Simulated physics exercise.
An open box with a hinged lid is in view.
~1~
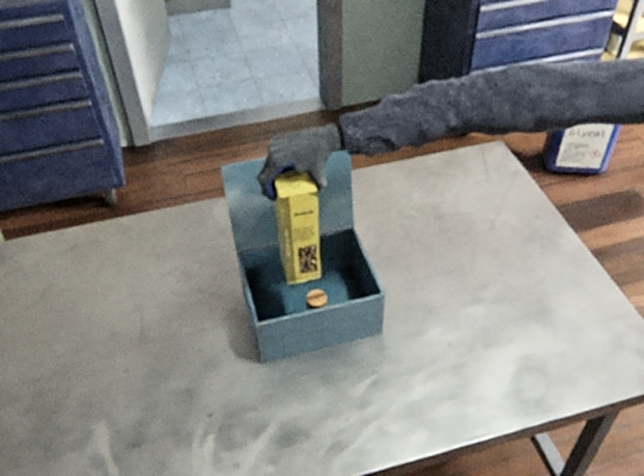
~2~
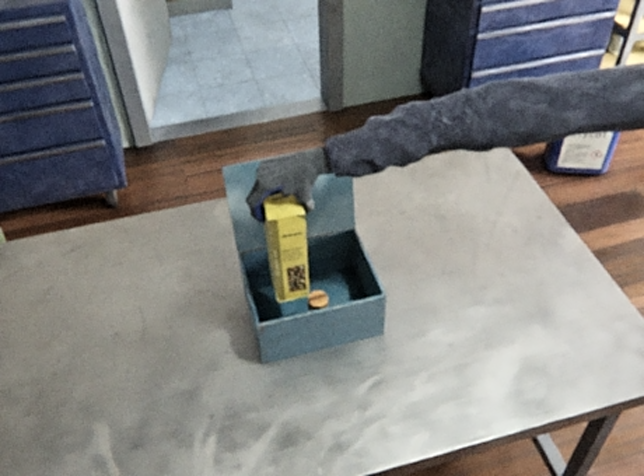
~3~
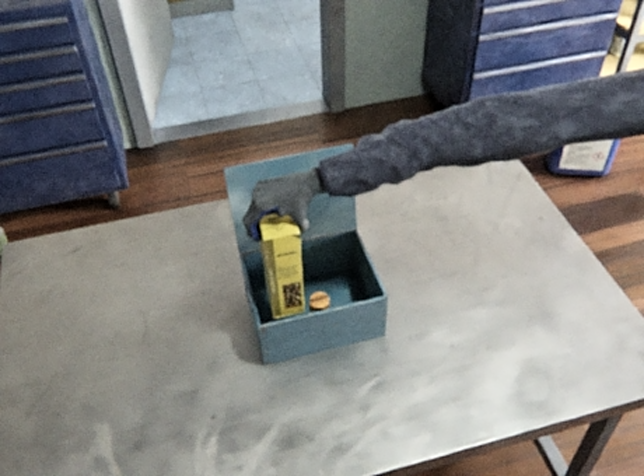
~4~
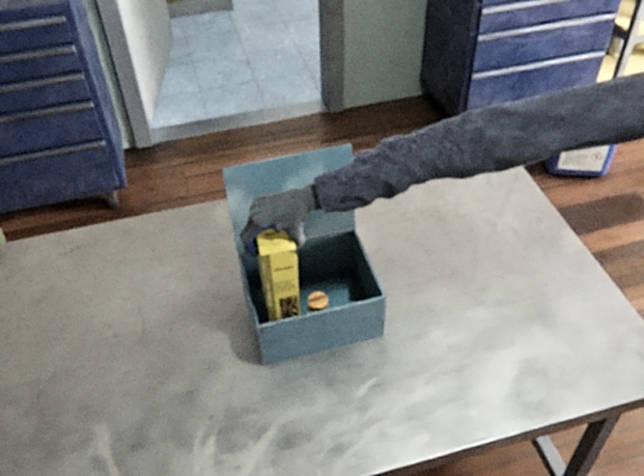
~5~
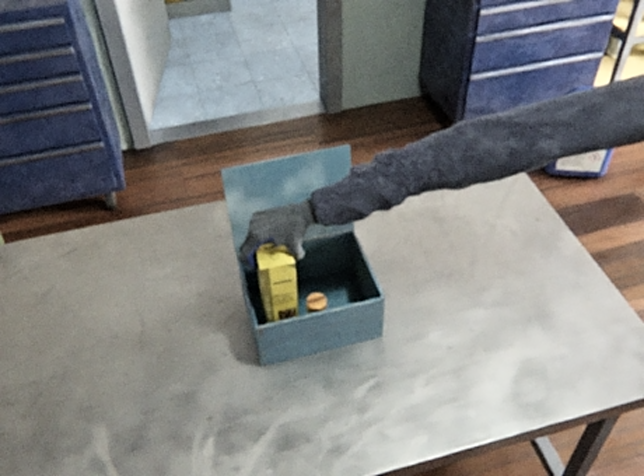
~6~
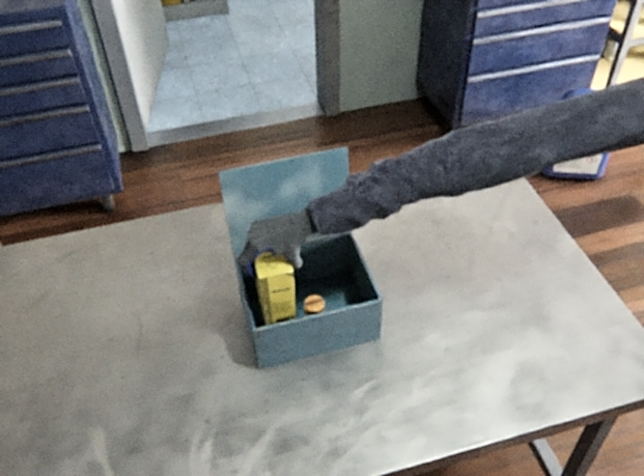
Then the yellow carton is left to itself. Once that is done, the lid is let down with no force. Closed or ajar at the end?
I predict the lid will sit proud.
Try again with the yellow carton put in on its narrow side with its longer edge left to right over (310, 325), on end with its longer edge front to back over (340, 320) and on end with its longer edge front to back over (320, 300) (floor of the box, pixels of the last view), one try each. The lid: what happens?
On the first attempt the lid settles shut, on the second it remains open a bit, and on the third it remains open a bit.
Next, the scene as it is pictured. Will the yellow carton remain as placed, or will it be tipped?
Looking at the last picture, the yellow carton is left as set.
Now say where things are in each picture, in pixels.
The first frame shows on its way; yellow carton (297, 227).
The second frame shows on its way; yellow carton (286, 247).
The third frame shows on its way; yellow carton (282, 264).
The fourth frame shows on its way; yellow carton (279, 278).
The fifth frame shows on its way; yellow carton (278, 291).
The sixth frame shows in place under the hand; yellow carton (276, 299).
Then, 1.10 s past the last view, lid starting down.
Then, 1.50 s past the last view, lid 66° above the rim.
Then, 1.70 s past the last view, lid 48° above the rim.
Then, 3.60 s past the last view, yellow carton resting near (276, 299).
Finally, lid 48° above the rim; both still in place. Final places as the last picture's camera would see them, yellow carton near (276, 299).
